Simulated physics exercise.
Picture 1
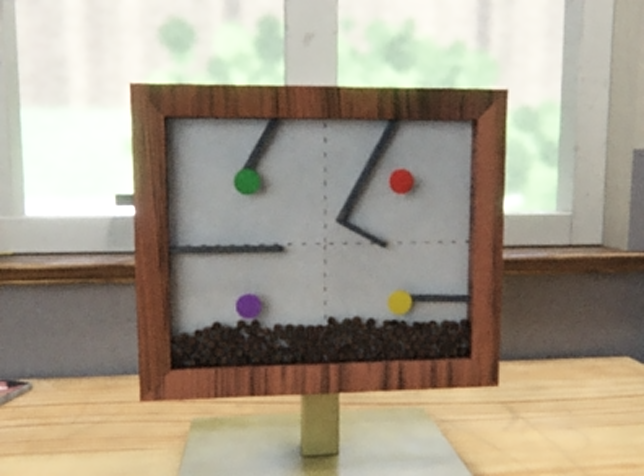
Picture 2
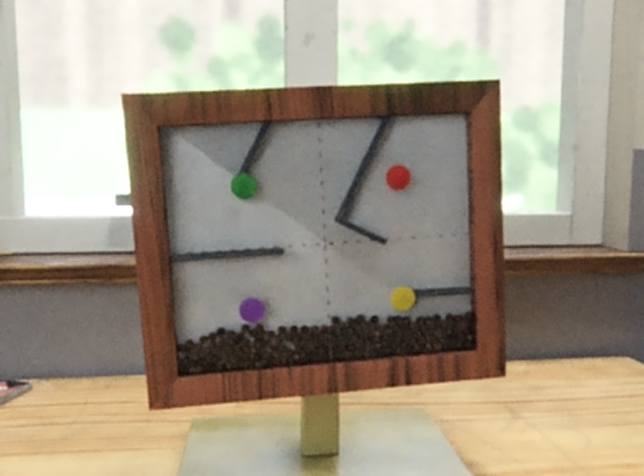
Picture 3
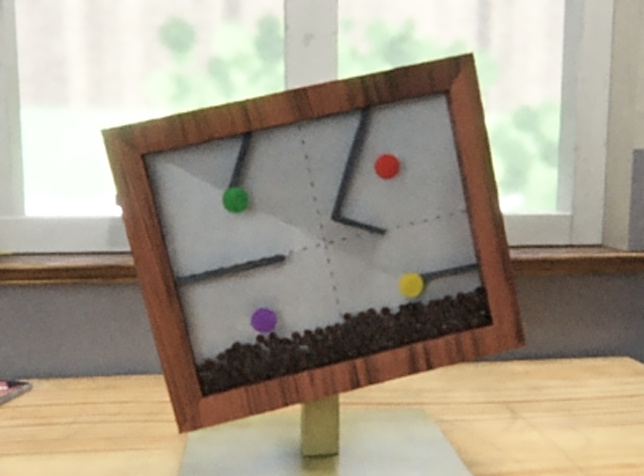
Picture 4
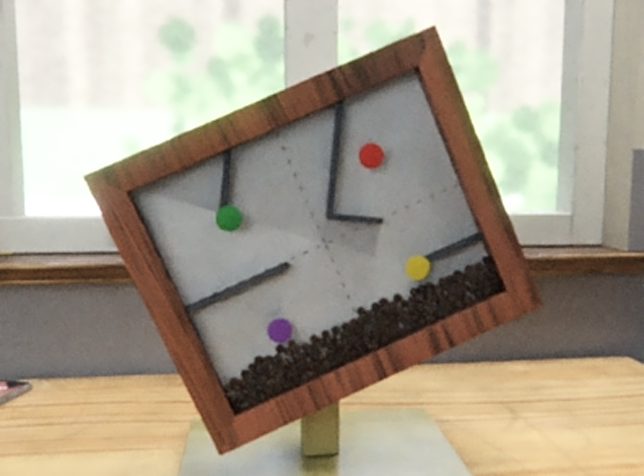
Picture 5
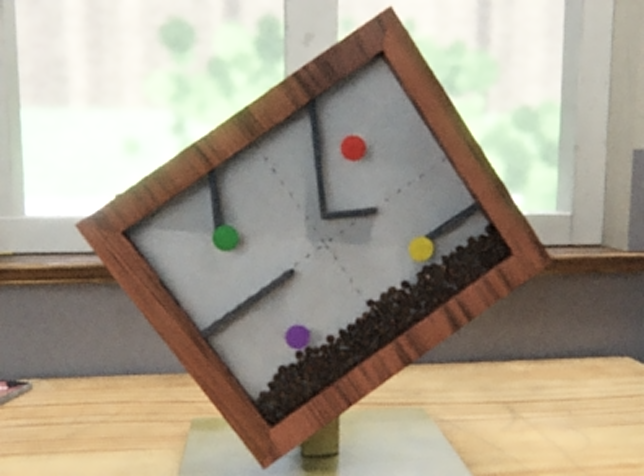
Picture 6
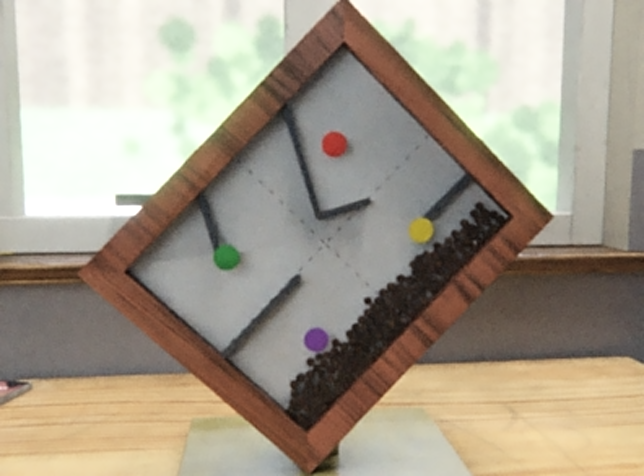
Wood-framed puzzle box turning steadily anticlockwise on its stand, coloured dots and thin lines rotating with the heaped dark pellets inside.
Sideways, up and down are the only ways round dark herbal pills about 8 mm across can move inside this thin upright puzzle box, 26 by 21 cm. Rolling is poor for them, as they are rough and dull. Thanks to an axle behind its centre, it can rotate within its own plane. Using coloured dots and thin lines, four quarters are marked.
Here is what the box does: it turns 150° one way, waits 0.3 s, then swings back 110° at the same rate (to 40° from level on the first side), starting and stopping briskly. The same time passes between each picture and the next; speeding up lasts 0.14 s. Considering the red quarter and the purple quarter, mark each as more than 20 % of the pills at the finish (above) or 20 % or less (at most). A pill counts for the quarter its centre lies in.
Red: At most; purple: Above.
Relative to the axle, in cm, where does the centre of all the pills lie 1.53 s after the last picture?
Offset approx. 4 cm right, 8 cm below.
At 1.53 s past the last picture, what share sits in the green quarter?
About 15 percent of the load.
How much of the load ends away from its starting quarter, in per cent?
Close to 55 % end up somewhere else.
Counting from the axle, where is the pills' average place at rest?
Some 4 cm left and 10 cm below.
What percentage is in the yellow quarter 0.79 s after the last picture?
0 percent.
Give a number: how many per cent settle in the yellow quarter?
About 0 per cent.
Then, 0.79 s later than the last picture, it stands 150° anticlockwise; the pills' middle is 9 cm right of and level with the centre; purple 95 %, green 5 %.
Then, 1.53 s later than the last picture, it stands 96° anticlockwise; the pills' middle is 4 cm right of and 8 cm below the centre; purple 85 %, green 15 %.
Then, 1.98 s later than the last picture, it stands 40° anticlockwise; the pills' middle is 4 cm left of and 10 cm below the centre; purple 85 %, green 15 %.
All still 2.7 s after it, it stands 40° anticlockwise; red 0 %, purple 85 %, green 15 %, yellow 0 %.
